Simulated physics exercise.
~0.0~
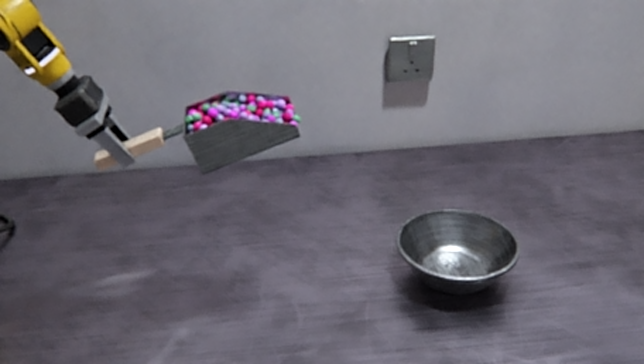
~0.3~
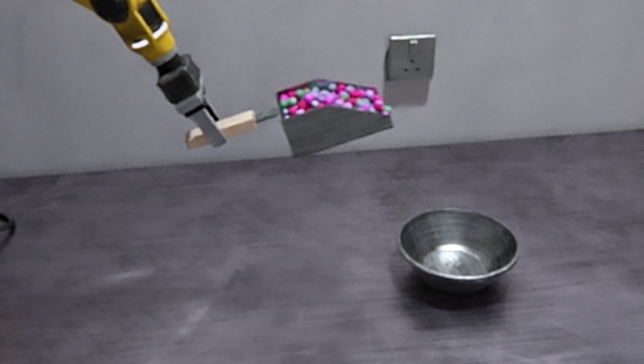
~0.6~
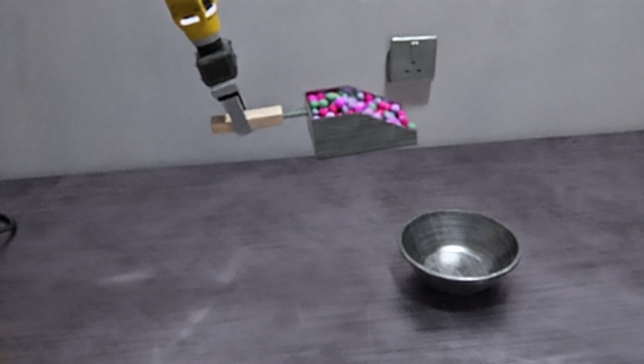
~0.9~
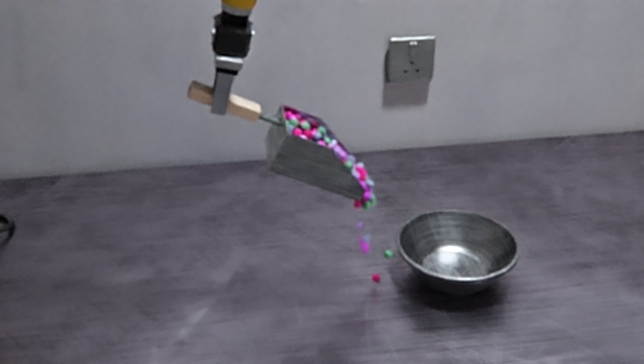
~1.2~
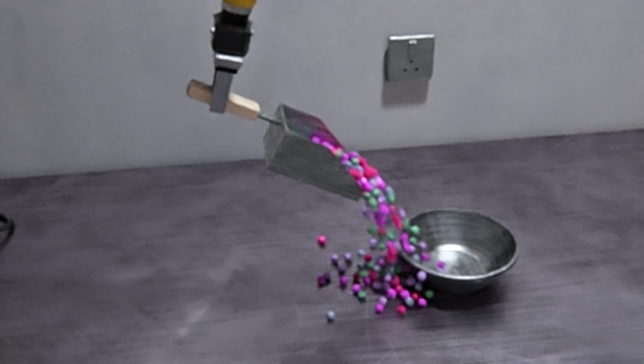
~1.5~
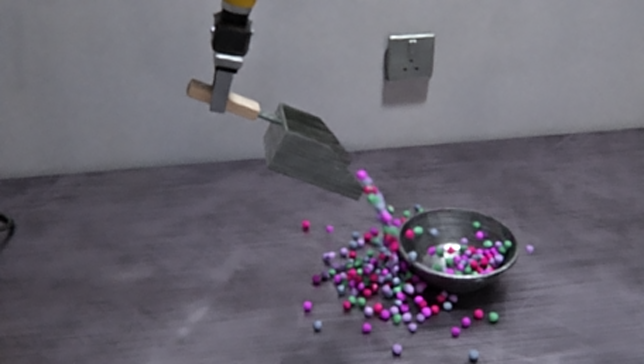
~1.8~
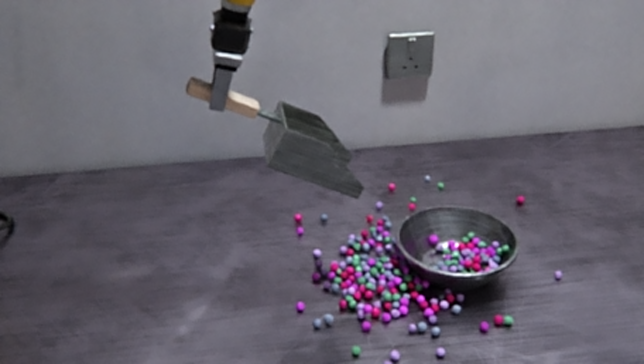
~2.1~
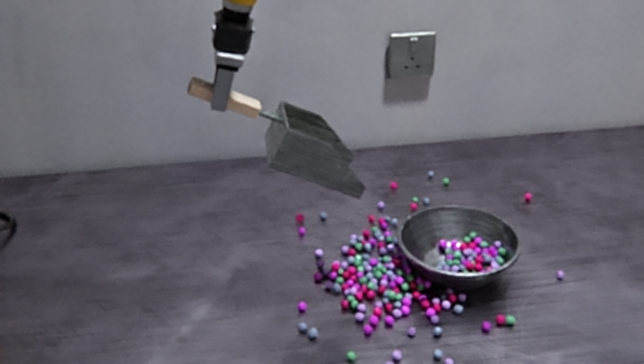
A robot arm carried a metal scoop heaped with colourful round sweets to the right, then tipped it forward beside a metal bowl, spilling most of them onto the table while a smaller share landed in the bowl, leaving the scoop empty.
